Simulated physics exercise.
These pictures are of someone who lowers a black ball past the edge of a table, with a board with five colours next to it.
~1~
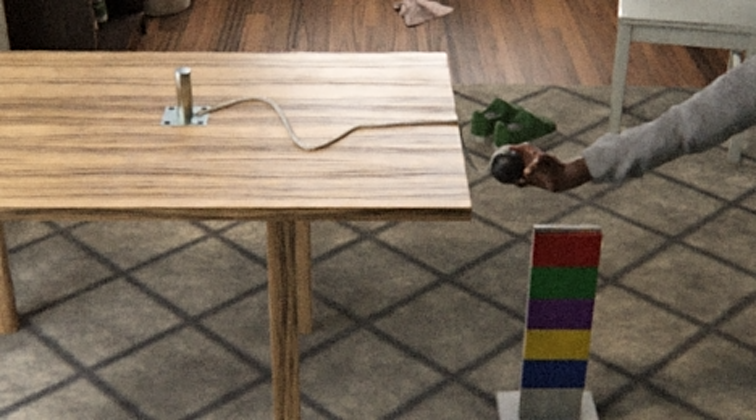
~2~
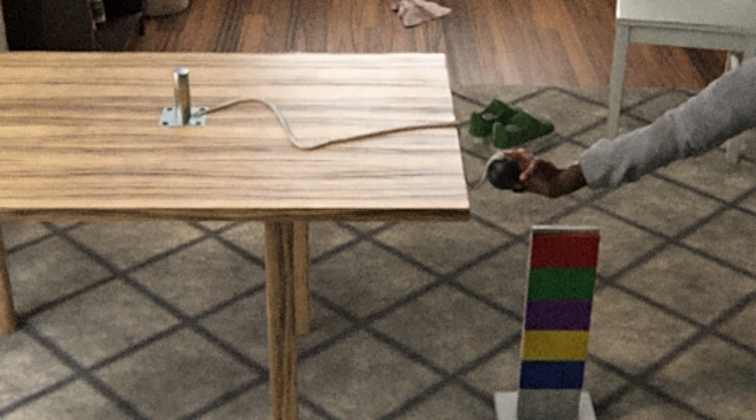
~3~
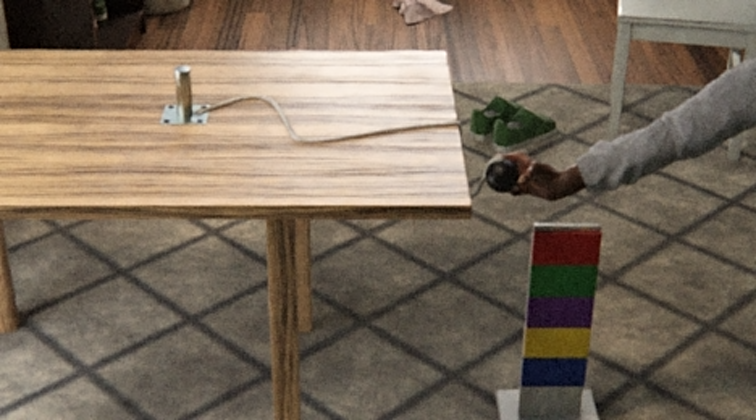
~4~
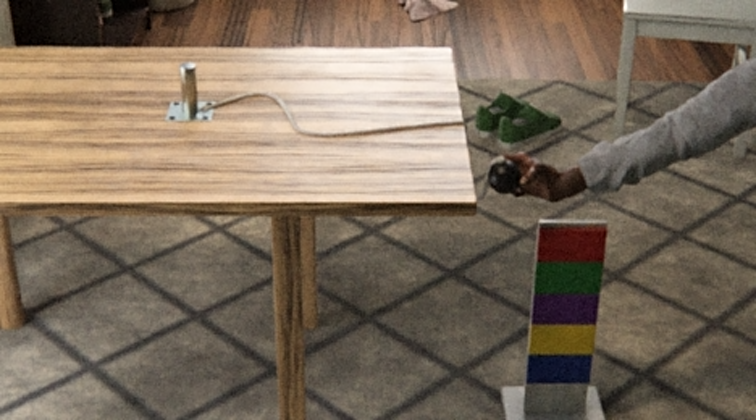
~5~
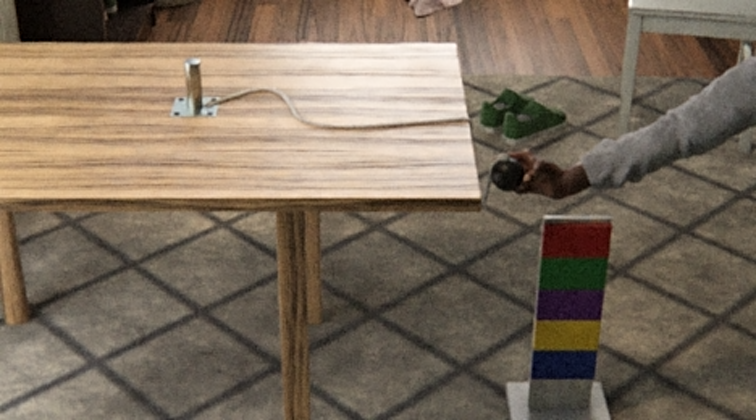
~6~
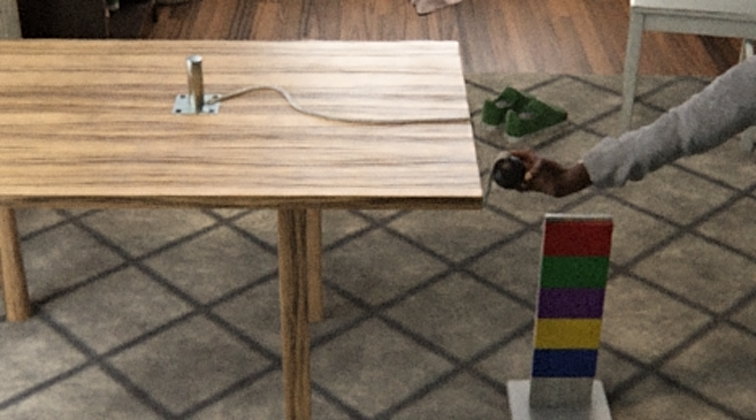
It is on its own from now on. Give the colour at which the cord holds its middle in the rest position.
The cord holds it at yellow.
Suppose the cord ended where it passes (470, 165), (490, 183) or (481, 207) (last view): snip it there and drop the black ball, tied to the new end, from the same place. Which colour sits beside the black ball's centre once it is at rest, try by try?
Each try in turn: Red; purple; green.
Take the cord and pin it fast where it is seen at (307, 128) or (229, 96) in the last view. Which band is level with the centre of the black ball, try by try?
Note: Try 1 green; try 2 yellow.
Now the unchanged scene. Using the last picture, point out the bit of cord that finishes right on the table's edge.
About (416, 120).
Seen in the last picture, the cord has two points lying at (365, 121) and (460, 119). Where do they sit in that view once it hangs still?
End: (418, 103) and then (468, 144).
Soon after, ball near (431, 303); level with yellow.
Then, ball near (477, 307); level with yellow.
At rest, ball near (455, 306); level with yellow. The yellow one.
